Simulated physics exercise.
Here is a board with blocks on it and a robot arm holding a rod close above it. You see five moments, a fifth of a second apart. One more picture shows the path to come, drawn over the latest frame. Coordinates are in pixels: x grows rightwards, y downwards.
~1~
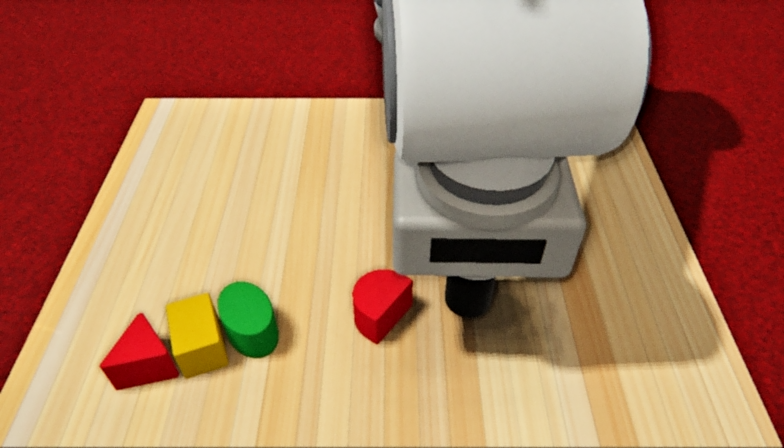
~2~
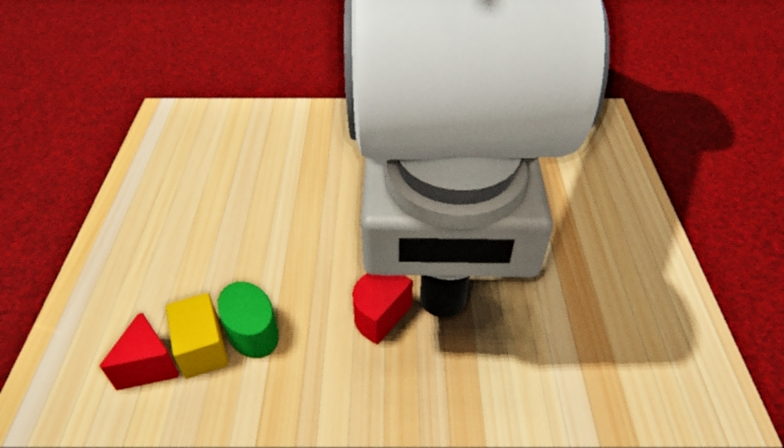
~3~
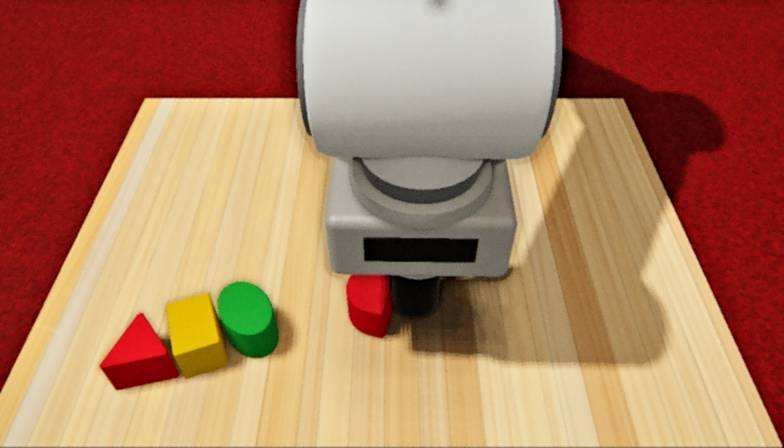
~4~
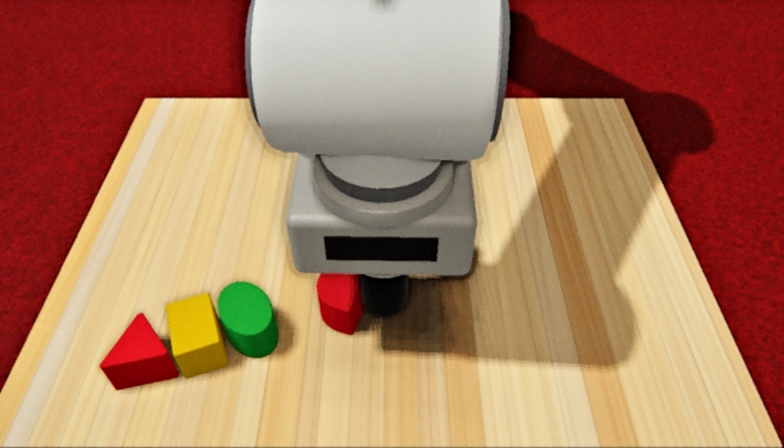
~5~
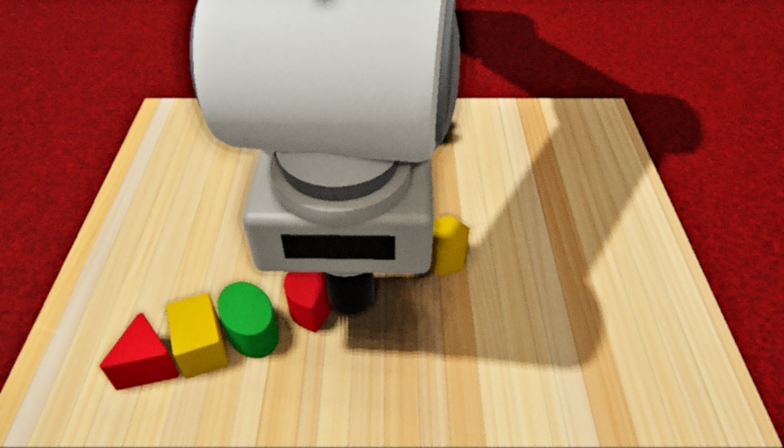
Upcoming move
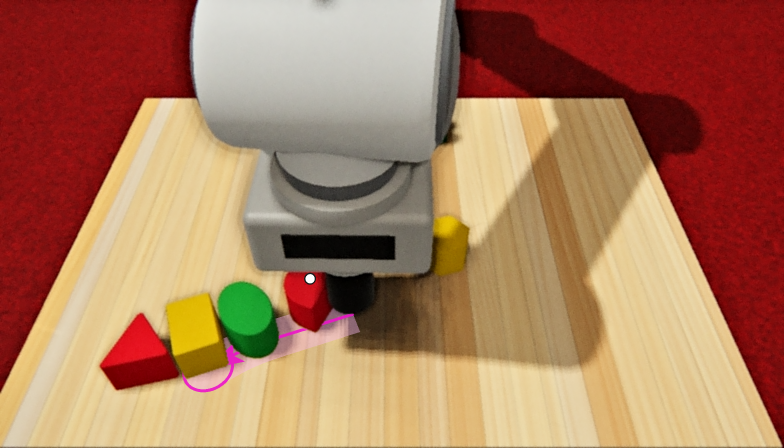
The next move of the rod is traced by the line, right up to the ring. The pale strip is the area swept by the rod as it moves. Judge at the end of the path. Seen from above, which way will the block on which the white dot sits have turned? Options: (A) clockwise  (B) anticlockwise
(A)
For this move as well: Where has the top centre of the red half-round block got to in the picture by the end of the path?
About (277, 271).
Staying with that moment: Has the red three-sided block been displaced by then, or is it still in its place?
By the time the path is finished, it has moved at least a centimetre.
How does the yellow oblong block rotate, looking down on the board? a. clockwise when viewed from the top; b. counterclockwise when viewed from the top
Letter b.
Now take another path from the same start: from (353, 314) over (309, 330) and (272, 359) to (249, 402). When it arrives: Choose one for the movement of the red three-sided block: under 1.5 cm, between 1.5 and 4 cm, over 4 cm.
It will fall in the lowest band, under 1.5 cm.
Drawn move, from (353, 314) by way of (281, 336) to (208, 369); the dot is on the red half-round block.
The first path, step by step. One third of the way, rod at (302, 311); green oval at (239, 305); red half-round block at (282, 272), turned 15° clockwise.
Two thirds of the way, rod at (251, 327); red three-sided block at (106, 348); yellow oblong block at (149, 325), turned 20° anticlockwise; green oval at (203, 306), turned 20° clockwise; red half-round block at (277, 271), turned 30° clockwise.
At the end, rod at (201, 352); red three-sided block at (75, 354); yellow oblong block at (118, 327), turned 20° anticlockwise; green oval at (176, 307), turned 45° clockwise; red half-round block at (277, 271), turned 30° clockwise.
